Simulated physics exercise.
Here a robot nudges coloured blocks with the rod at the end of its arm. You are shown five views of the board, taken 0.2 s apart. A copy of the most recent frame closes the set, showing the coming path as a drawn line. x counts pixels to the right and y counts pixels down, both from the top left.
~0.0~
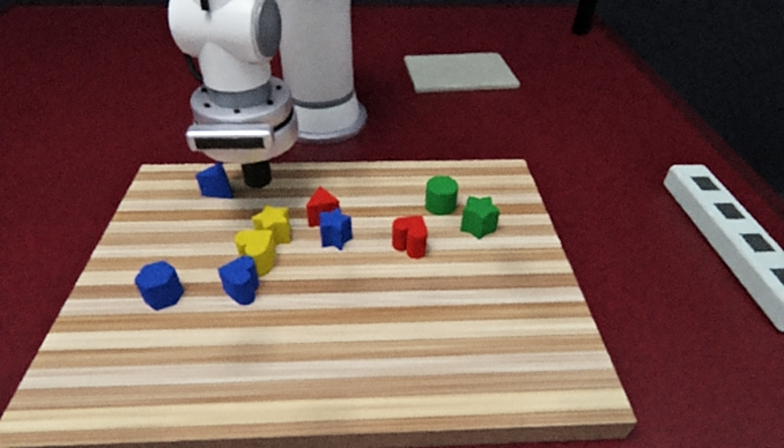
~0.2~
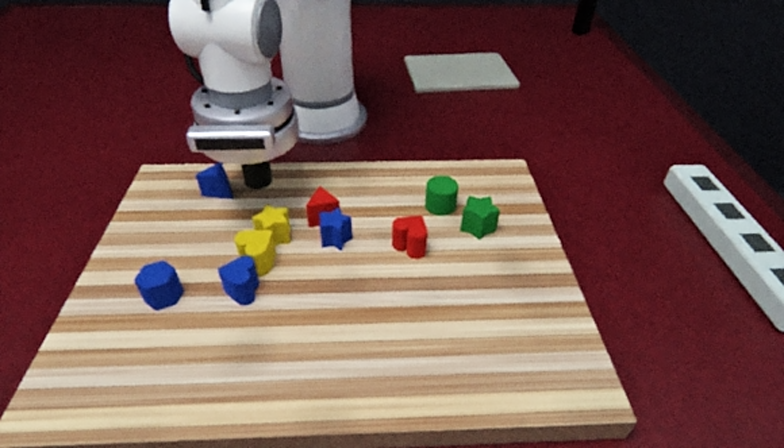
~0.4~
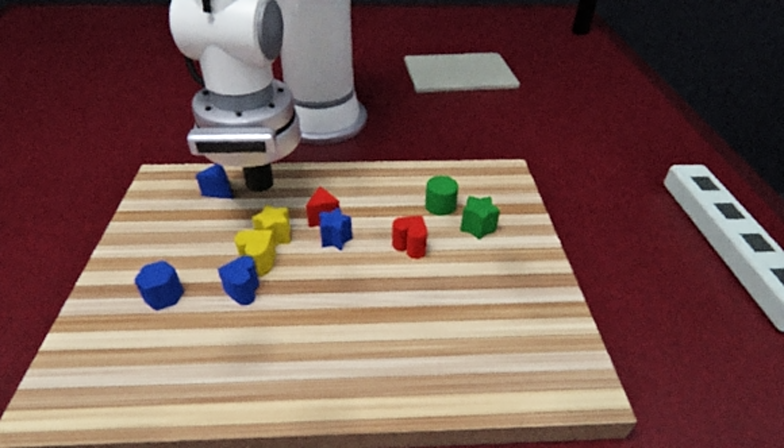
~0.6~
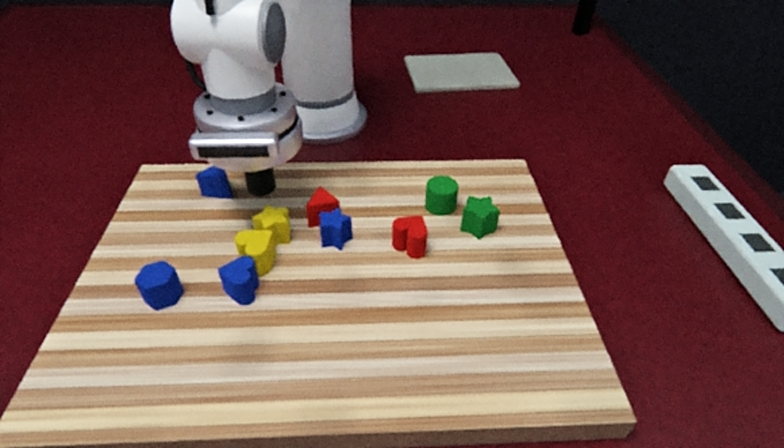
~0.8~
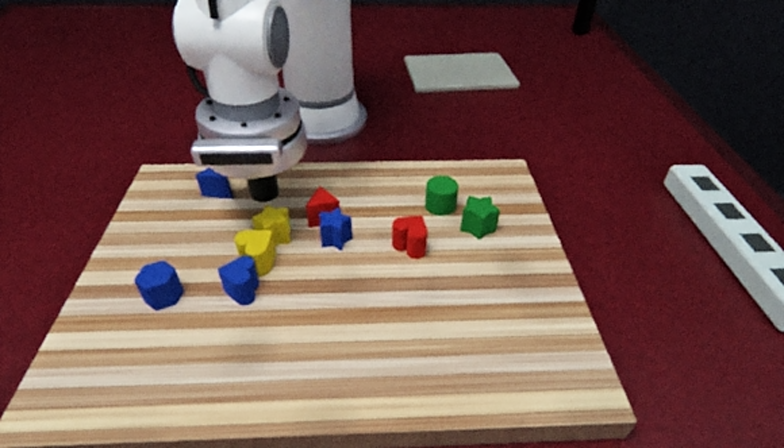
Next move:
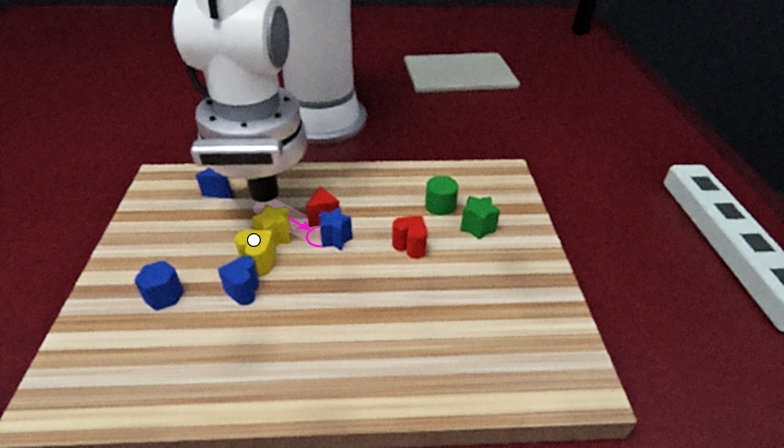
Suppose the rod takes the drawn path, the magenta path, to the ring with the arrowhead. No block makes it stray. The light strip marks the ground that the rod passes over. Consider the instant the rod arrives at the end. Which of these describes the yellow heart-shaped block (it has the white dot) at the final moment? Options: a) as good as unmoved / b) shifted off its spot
My answer is option a.
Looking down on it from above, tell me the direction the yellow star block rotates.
Rotates clockwise.
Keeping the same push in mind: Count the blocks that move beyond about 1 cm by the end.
The answer is two blocks.
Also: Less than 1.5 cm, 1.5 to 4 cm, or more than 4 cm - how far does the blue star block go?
Moves 1.5 to 4 cm.
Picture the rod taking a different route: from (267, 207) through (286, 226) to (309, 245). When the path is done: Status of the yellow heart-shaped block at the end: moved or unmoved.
Its place changes.
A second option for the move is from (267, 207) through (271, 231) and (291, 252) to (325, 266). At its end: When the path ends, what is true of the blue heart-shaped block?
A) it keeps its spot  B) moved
That would be B.
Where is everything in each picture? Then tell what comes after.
Rod's lower end at (259, 180); yellow heart-shaped block at (254, 240); yellow star block at (271, 215); red triangular piece at (322, 197); blue star block at (334, 218), in the first picture.
Rod at (259, 181); blocks still, in the second picture.
Rod at (260, 184); blocks still, in the third picture.
Rod at (262, 188); blocks still, in the fourth picture.
Rod at (265, 194); yellow heart-shaped block at (254, 240); yellow star block at (271, 215); red triangular piece at (322, 197); blue star block at (334, 218), in the fifth picture.
Drawn move, in a line from (267, 207) to (322, 236); the dot is on the yellow heart-shaped block.
What follows on the original path. Halfway along, rod at (293, 208); nothing pushed yet.
At the end, rod at (320, 223); yellow heart-shaped block still; yellow star block at (273, 217), turned 25° clockwise; red triangular piece at (334, 200), turned 70° anticlockwise; blue star block at (348, 223).
